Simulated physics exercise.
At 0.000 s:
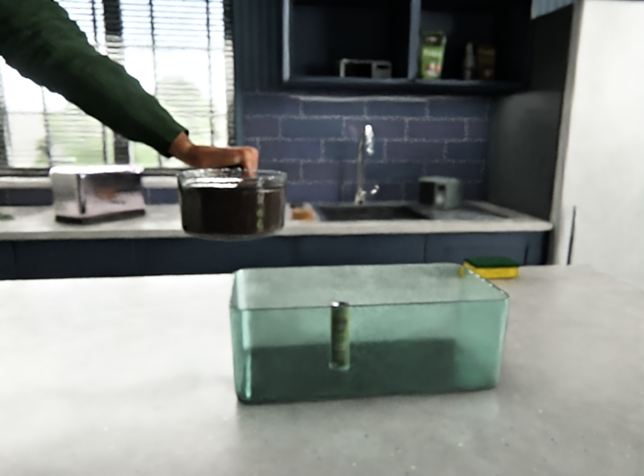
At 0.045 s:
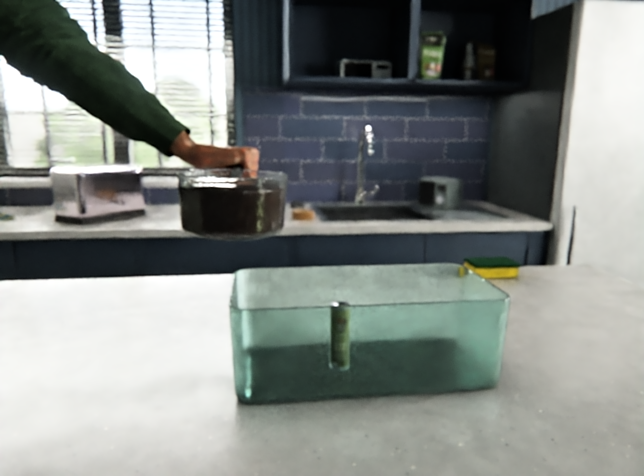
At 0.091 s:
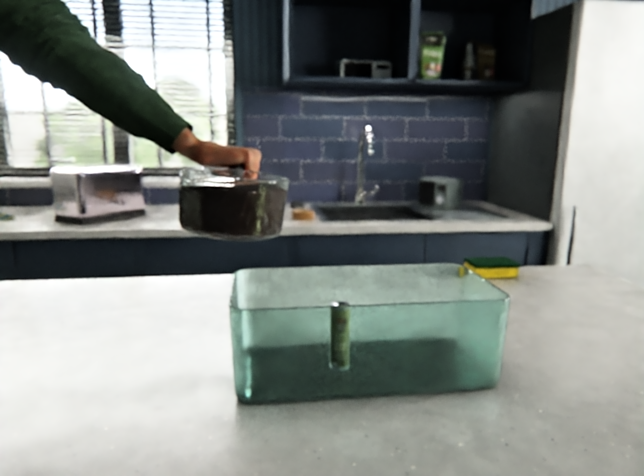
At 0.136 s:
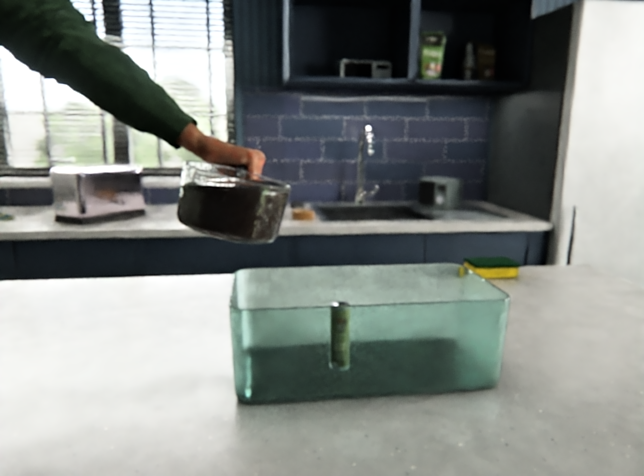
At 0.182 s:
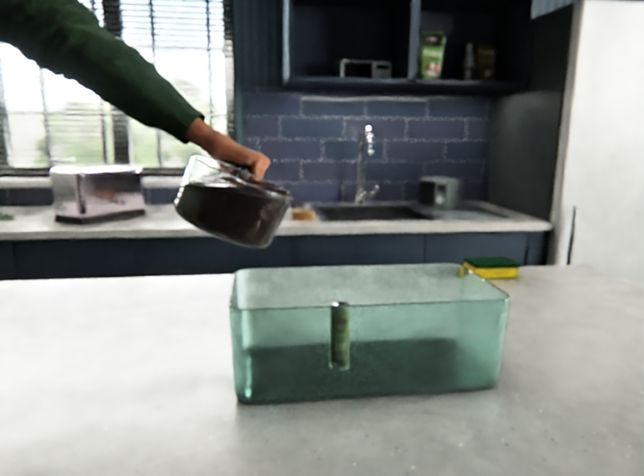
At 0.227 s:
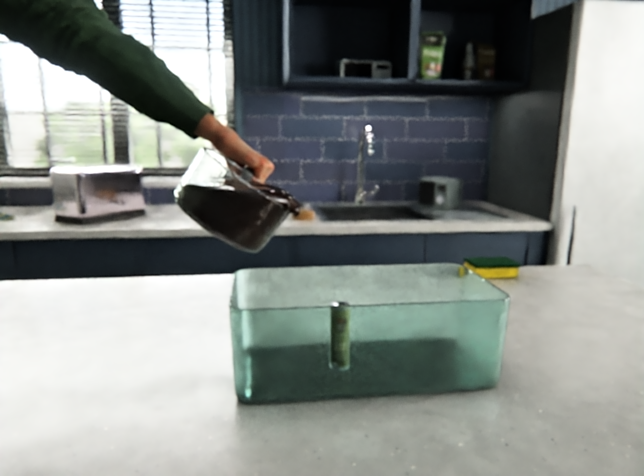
An arm in a dark green sleeve reaches in from the upper left, holding a clear saucepan of dark coffee above a pale counter in a kitchen seen from the front. Below sits an oblong green glass basin with a small tin standing inside, a yellow sponge behind it, and blue tiles beyond. The hand rolls the saucepan rightwards, slowly then further, while the camera stays still.
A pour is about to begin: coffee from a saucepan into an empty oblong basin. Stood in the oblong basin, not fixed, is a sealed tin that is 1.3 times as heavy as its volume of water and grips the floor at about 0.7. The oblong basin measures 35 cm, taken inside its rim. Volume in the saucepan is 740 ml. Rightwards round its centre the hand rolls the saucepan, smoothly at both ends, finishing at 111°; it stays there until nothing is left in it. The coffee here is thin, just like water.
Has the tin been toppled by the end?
It is upset.
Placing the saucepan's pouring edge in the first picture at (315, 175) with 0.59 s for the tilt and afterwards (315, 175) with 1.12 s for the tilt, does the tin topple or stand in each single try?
Try 1: Still standing; try 2: Still standing.
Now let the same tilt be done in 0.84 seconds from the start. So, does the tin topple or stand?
Well, the tin simply tips.
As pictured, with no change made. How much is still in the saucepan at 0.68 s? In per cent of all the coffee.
3 per cent or so.
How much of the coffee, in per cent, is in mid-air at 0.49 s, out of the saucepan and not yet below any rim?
Some 32 per cent, I reckon.
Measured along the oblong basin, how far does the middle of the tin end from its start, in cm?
Net tin displacement: Roughly 7.5 cm.
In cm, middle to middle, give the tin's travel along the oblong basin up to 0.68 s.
Near 3 cm of travel.
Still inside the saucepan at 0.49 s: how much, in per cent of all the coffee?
Still held: Roughly 20 % of the total.
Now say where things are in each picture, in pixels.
Tilt 0°; pouring edge (285, 175); surface from (182, 183) to (283, 183); the oblong basin's rim runs from (233, 289) to (484, 281); the tin's top is at (340, 308), in the first picture.
Tilt 2°; pouring edge (286, 177); surface from (183, 182) to (283, 183), in the second picture.
Tilt 6°; pouring edge (288, 181); surface from (184, 181) to (285, 184), in the third picture.
Tilt 14°; pouring edge (290, 188); surface from (185, 181) to (287, 186), in the fourth picture.
Tilt 24°; pouring edge (291, 199); surface from (184, 184) to (288, 192); 2 per cent is over the edge, in the fifth picture.
Tilt 36°; pouring edge (290, 210); surface from (181, 184) to (282, 197); 6 per cent is over the edge, in the sixth picture.
Then, 0.49 s in, the tilt is 103° and 21 per cent is still to pour; the tin stands where it began.
Then, 0.68 s in, the tilt is 111° and 3 per cent is still to pour; the tin leans 15°.
Then, 0.87 s in, the tilt is 111° and 0 per cent is still to pour; the tin lies on its side.
Then, 1.09 s in, the tilt is 111° and 0 per cent is still to pour; the tin lies on its side.
Finally, the tin lies on its side.
